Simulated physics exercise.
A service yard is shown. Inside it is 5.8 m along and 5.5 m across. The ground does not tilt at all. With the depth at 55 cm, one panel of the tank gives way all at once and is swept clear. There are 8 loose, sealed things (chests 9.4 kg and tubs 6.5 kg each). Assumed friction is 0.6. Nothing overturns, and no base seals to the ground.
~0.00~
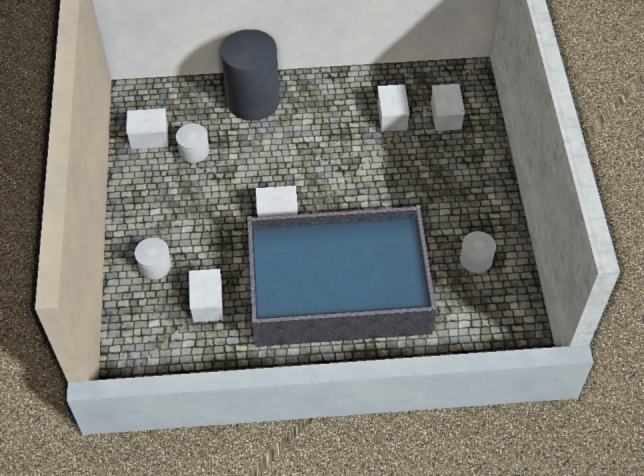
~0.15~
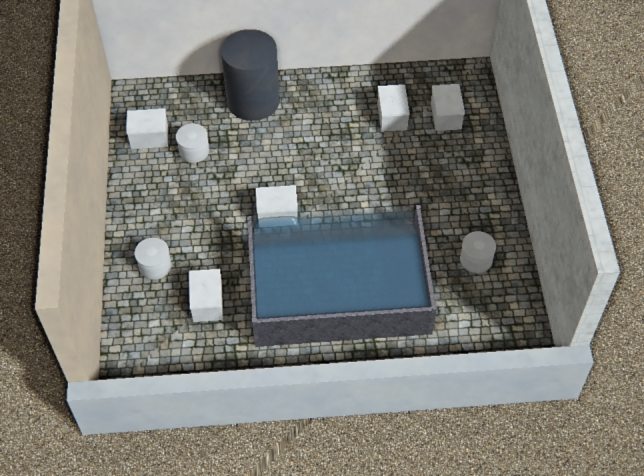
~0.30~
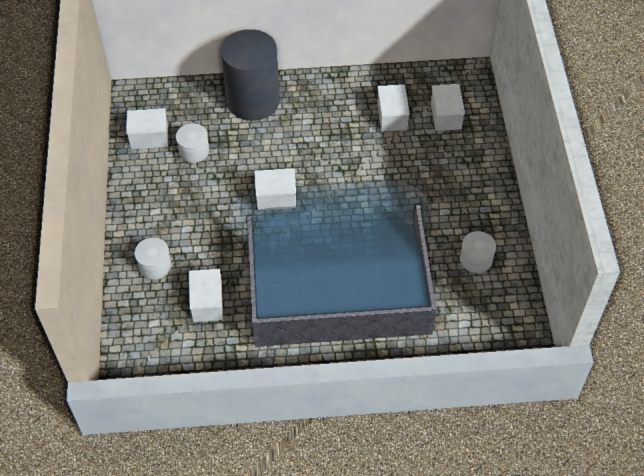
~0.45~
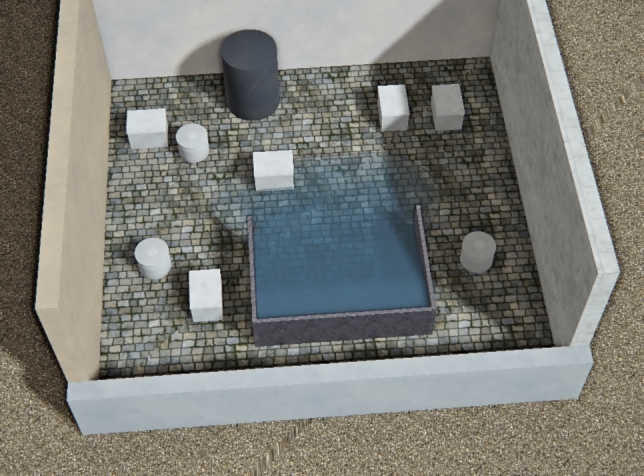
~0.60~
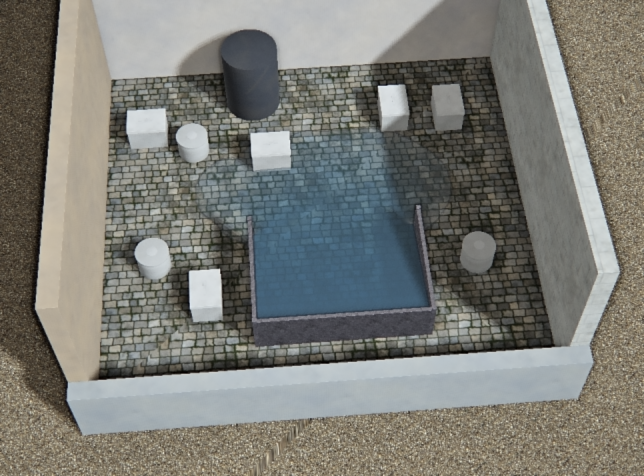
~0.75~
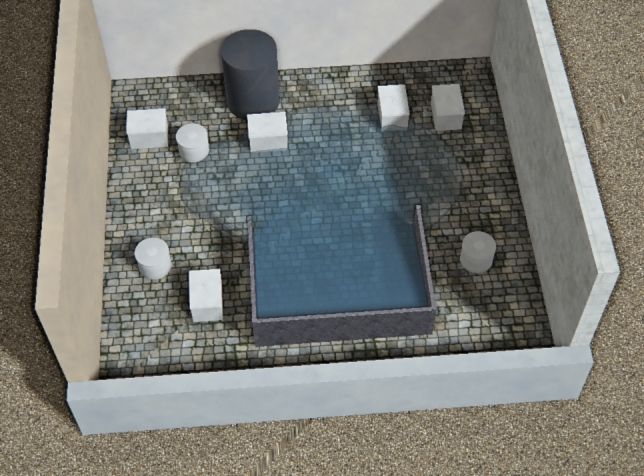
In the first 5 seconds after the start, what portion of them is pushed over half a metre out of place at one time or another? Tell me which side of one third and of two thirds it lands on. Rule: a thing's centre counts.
Two thirds and up.
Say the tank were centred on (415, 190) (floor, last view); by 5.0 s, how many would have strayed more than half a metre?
Then the count would be 5.
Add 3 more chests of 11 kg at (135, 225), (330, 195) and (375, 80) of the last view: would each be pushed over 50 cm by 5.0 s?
Beyond it, beyond it, beyond it.
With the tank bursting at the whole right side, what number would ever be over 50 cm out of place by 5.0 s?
Then 3.
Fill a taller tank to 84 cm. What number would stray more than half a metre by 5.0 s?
You'd get 8 in that case.
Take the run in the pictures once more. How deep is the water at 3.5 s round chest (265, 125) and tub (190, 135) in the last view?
Depth approx. 16 cm / 22 cm.
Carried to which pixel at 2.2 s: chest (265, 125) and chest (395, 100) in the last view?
Estimated pixels: (296, 76) and (426, 49).
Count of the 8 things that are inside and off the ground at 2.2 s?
At that moment 4.
After 1.1 s 1 of 8 are over 50 cm from their spots; 0 afloat.
After 2.2 s 4 of 8 are over 50 cm from their spots; 4 afloat.
After 3.5 s 3 of 8 are over 50 cm from their spots; 5 afloat.
After 5.0 s 7 of 8 are over 50 cm from their spots, and 7 have been at some point; 5 afloat.
